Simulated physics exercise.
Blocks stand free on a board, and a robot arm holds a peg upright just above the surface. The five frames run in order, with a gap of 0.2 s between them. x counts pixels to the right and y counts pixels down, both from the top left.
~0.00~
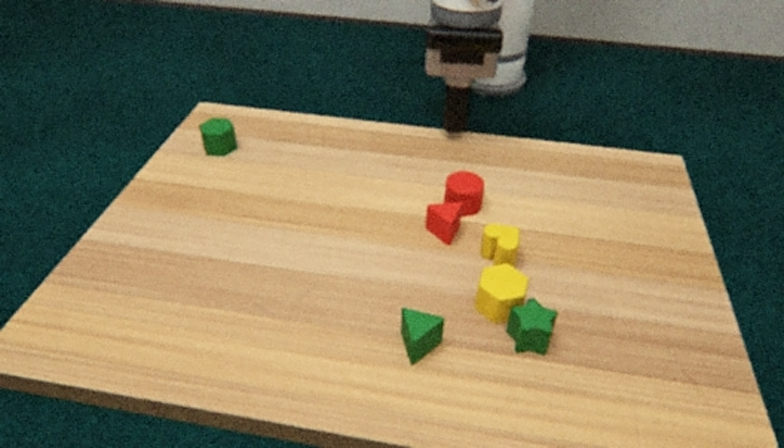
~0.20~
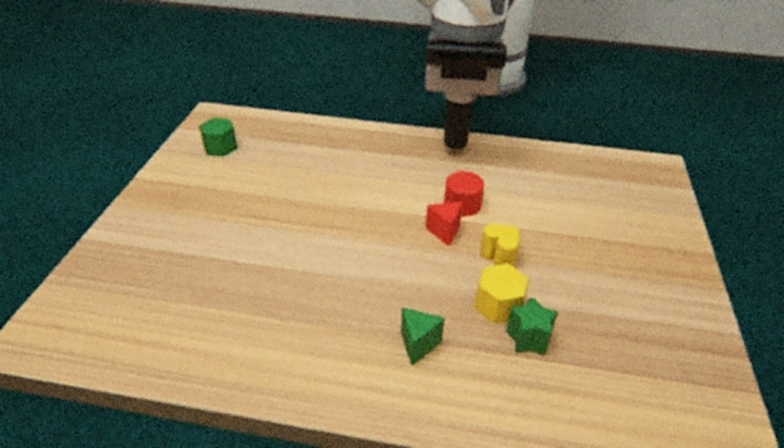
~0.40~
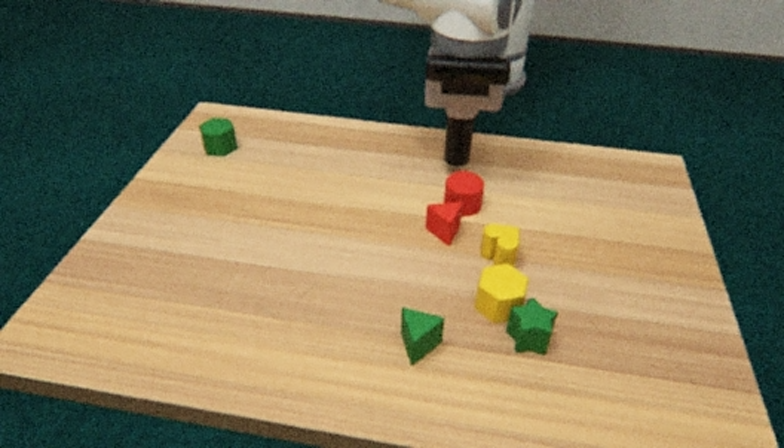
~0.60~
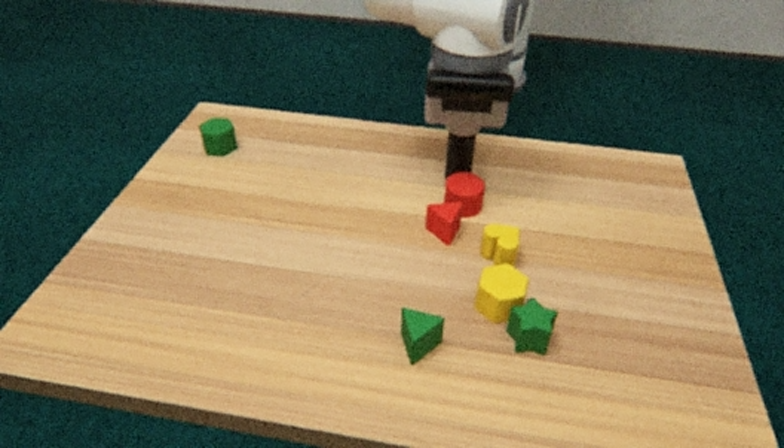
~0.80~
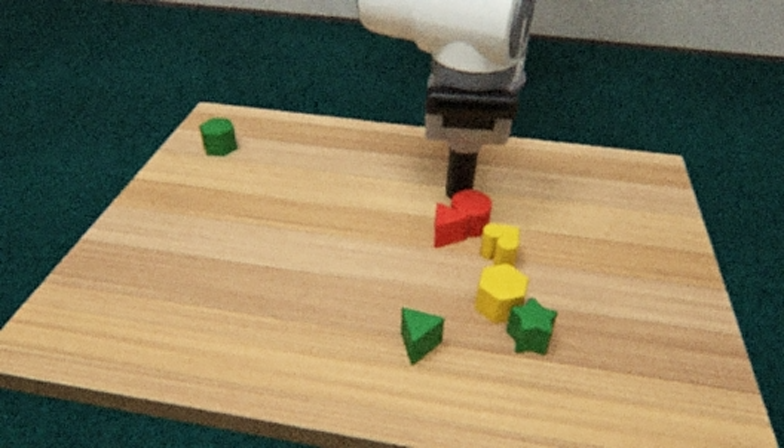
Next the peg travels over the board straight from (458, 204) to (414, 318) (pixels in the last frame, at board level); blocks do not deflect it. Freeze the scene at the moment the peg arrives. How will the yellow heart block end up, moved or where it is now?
Put simply, it goes somewhere else.
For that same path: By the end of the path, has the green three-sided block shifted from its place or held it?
Well, the green three-sided block shifts from its place.
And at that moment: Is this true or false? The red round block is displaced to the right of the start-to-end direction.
Verdict: False.
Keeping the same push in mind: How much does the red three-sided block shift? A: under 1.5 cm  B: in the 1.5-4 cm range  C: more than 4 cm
The correct letter is C.
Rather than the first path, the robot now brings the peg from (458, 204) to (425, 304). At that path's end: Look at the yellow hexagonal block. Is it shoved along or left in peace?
That block is going to be left alone.
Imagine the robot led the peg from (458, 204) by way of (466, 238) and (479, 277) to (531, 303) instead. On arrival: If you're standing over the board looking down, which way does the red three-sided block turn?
In a top view, it turns clockwise.
On the path given first. One third of the way, peg (447, 227); red three-sided block (440, 237), turned 40° clockwise; red round block (480, 227); yellow heart block (521, 243).
Two thirds of the way, peg (433, 264); red three-sided block (429, 278), turned 30° clockwise; red round block (481, 233); yellow heart block (523, 243).
At the end, peg (415, 307); green three-sided block (420, 349), turned 35° anticlockwise; red three-sided block (418, 325); red round block (481, 233); yellow heart block (523, 243).
